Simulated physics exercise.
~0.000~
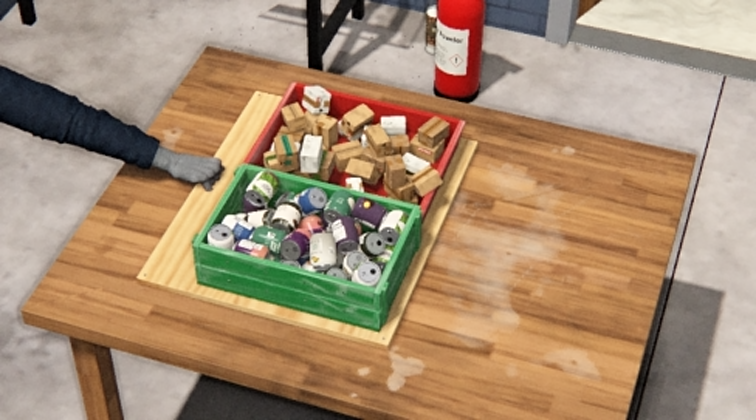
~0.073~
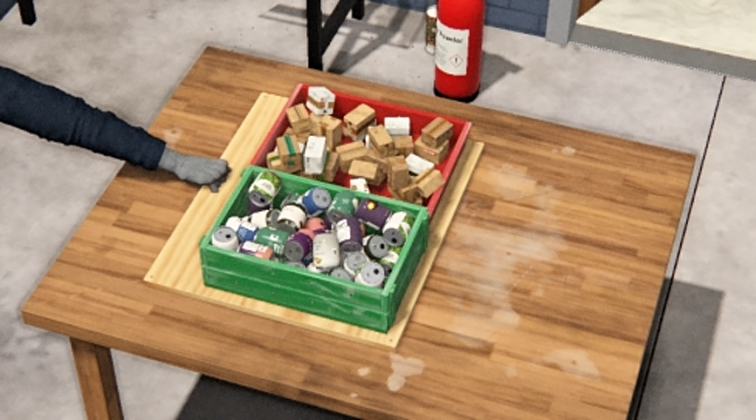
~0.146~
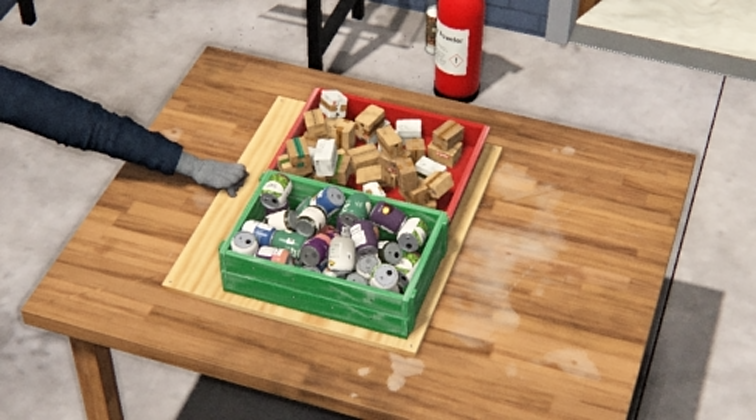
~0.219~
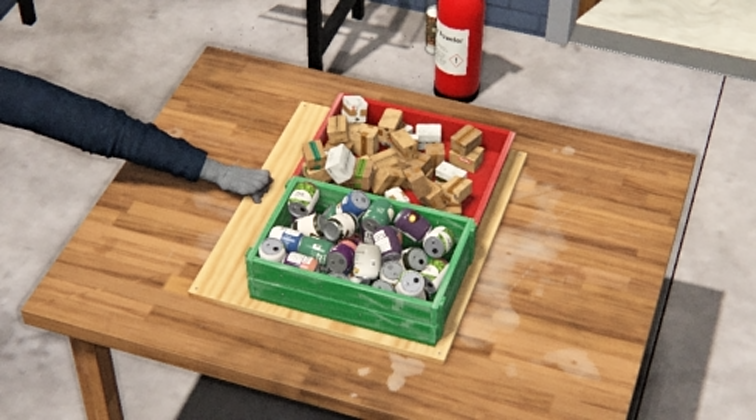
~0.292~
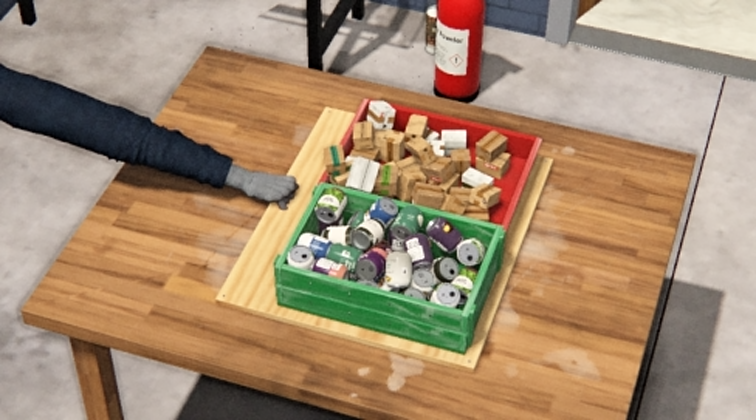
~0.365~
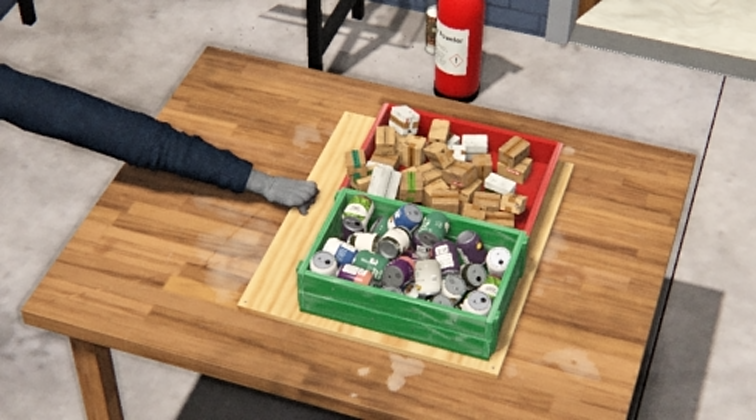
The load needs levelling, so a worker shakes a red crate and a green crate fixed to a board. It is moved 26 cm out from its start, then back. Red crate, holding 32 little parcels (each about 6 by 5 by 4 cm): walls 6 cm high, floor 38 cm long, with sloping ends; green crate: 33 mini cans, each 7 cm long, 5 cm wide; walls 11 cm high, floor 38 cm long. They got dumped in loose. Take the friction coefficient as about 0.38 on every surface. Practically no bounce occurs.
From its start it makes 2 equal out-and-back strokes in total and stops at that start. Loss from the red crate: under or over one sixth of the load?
Under.
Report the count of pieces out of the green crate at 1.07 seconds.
Out by then, roughly: Green crate 0.
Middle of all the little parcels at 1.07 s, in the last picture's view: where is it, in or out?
Close to (372, 160).
After 0.68 s, the red crate has all 32 and the green crate has all 33.
After 1.07 s, the red crate has all 32 and the green crate has all 33.
After 1.63 s, the red crate has all 32 and the green crate is down by 1 of 33.
Outcome (at 2.34 s), the red crate has all 32 and the green crate is down by 1 of 33. Asked share, 0 of 32, 0 per cent.
